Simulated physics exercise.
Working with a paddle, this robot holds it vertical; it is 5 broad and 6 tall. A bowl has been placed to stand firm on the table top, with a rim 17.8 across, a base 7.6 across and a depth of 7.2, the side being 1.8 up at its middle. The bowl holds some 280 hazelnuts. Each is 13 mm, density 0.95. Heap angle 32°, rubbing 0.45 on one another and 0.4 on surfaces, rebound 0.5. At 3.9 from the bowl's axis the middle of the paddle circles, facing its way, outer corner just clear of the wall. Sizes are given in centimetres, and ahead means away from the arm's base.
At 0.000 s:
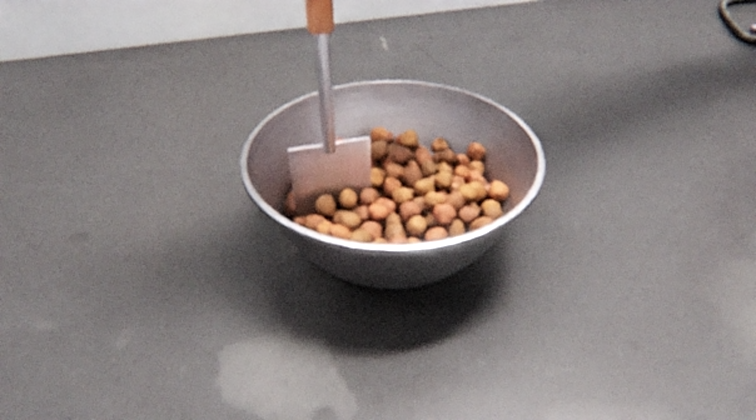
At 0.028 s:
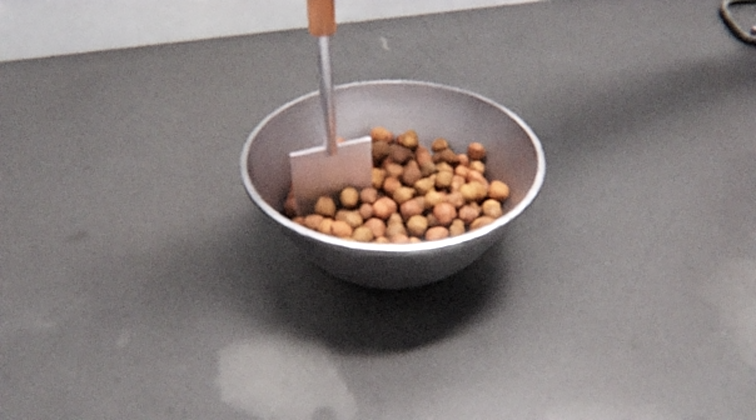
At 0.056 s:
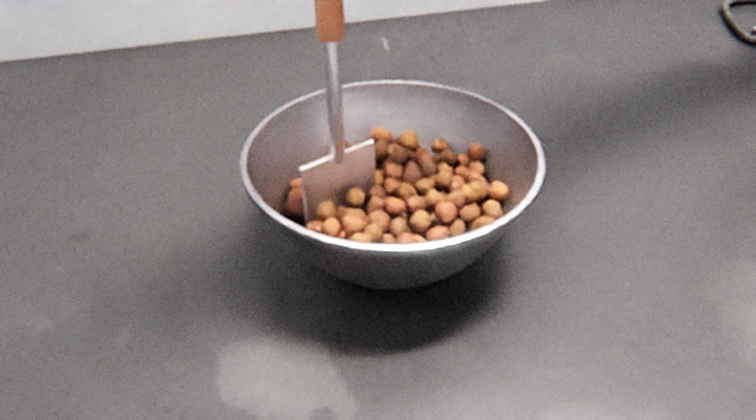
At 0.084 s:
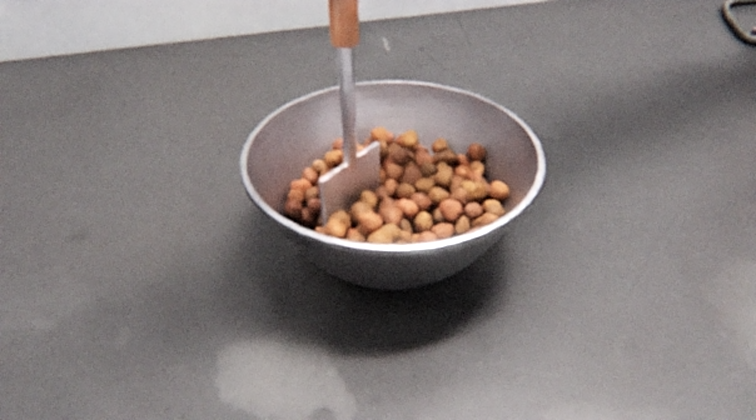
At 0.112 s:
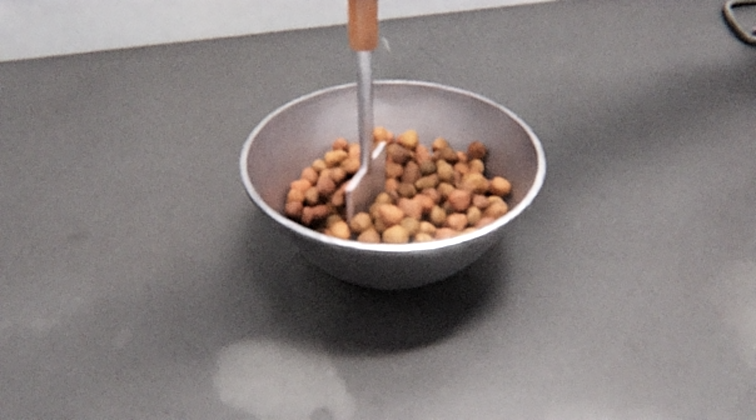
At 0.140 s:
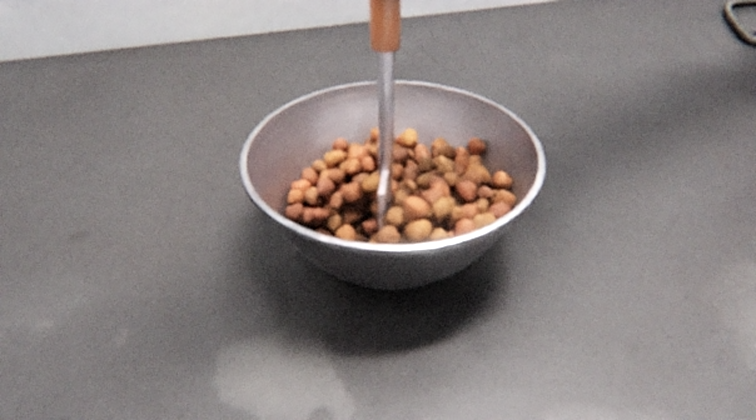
A metal bowl of hazelnuts sat on a gray surface while a flat paddle with an orange-brown handle moved rightward from the left side, turning edge-on and pushing through the nuts.
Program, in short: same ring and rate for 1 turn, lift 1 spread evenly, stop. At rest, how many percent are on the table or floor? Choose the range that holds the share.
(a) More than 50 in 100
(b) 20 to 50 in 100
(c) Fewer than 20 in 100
The answer is c.
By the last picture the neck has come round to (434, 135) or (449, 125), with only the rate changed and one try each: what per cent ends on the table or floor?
About 25 and 35 %.
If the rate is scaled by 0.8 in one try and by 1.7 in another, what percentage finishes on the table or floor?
Roughly 10 and 35 per cent.
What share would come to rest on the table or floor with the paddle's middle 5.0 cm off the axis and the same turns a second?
Near 5 %.
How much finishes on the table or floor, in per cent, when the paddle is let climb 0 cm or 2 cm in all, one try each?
Some 15 and 10 per cent.
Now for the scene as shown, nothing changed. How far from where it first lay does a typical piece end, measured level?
Roughly 8 cm.
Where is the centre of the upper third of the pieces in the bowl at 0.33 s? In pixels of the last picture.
I'd put it at around (439, 130).
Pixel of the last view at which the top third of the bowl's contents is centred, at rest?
I'd put it at about (360, 227).
After 0.33 s, 181° round, highest piece 9 above the table; 270 in the bowl, 14 in flight or on the tool.
After 0.53 s, 293° round, highest piece 9 above the table; 252 in the bowl, 24 on the table or floor, 8 in flight or on the tool.
After 0.82 s, 0° round, highest piece 7 above the table; 244 in the bowl, 40 on the table or floor.
After 1.52 s, 0° round, highest piece 7 above the table; 244 in the bowl, 40 on the table or floor.
In the end, 244 in the bowl, 40 on the table or floor. That is 14 % on the table or floor.
